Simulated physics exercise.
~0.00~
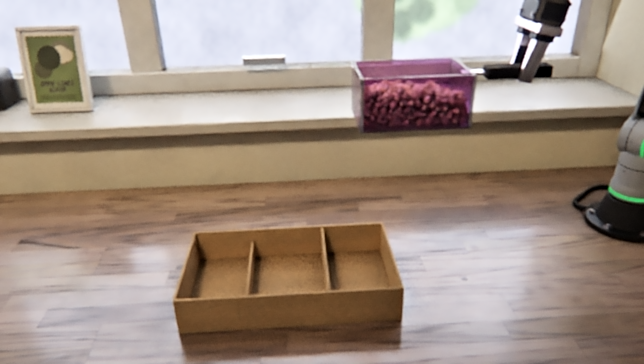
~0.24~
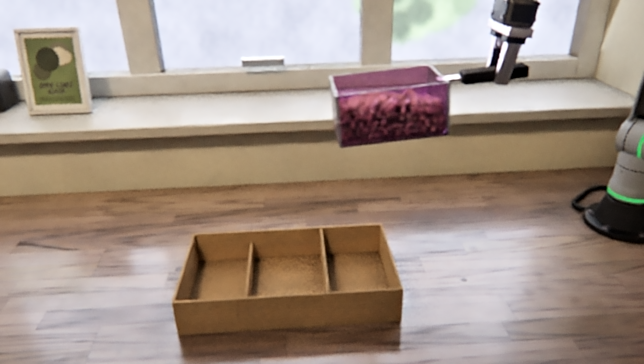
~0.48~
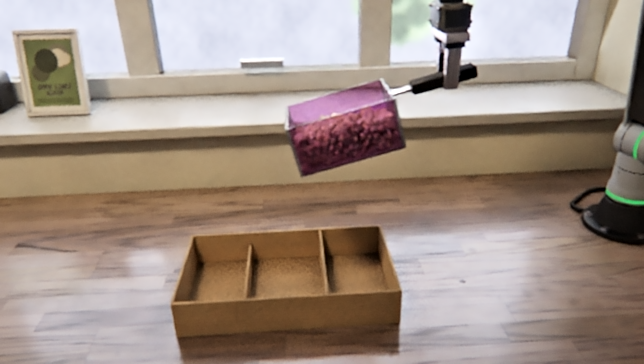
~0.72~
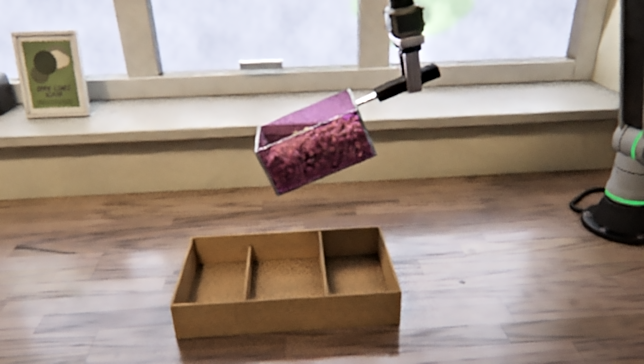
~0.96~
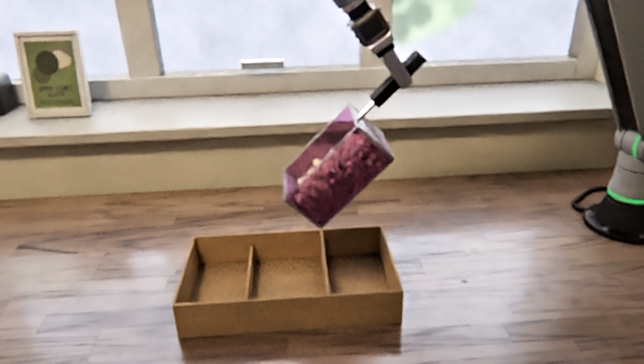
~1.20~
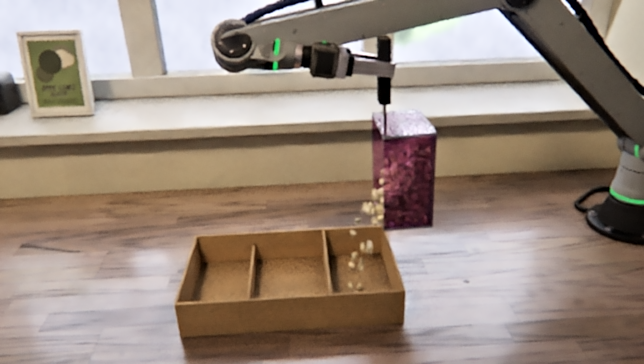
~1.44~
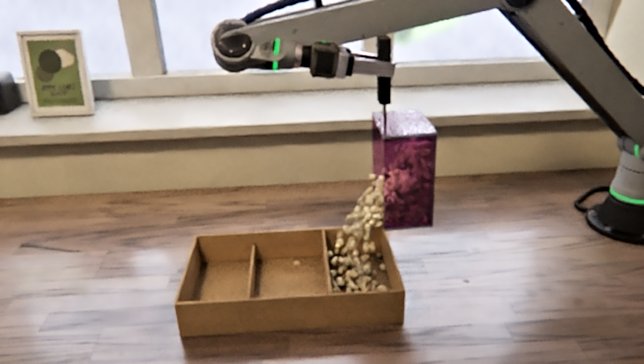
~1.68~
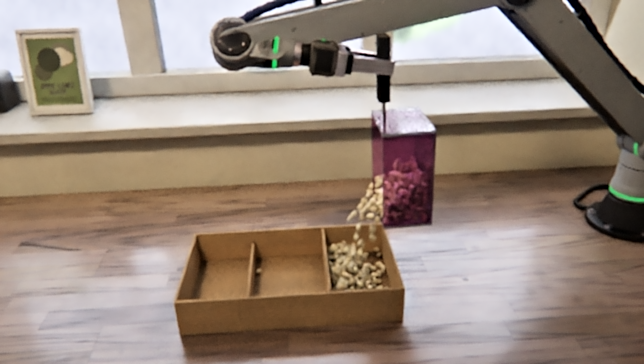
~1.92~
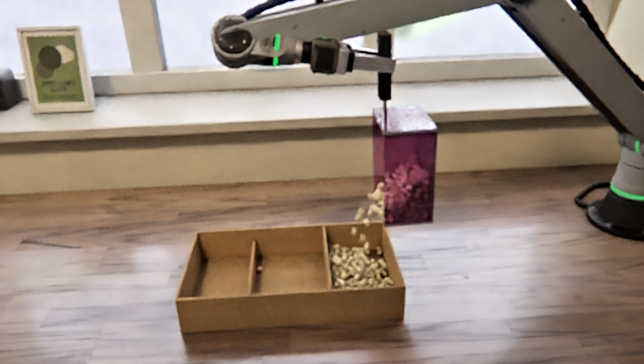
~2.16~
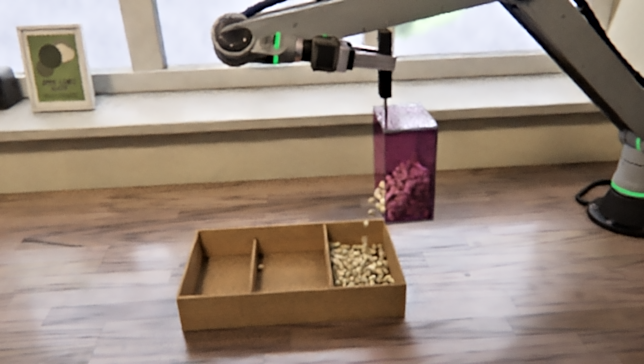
A robot arm lifts a clear purple box of beans from near the windowsill, carries it left over a table, and tips it until pale beans pour into the right compartment of a three-part tray, leaving a heap there and some still in the box.
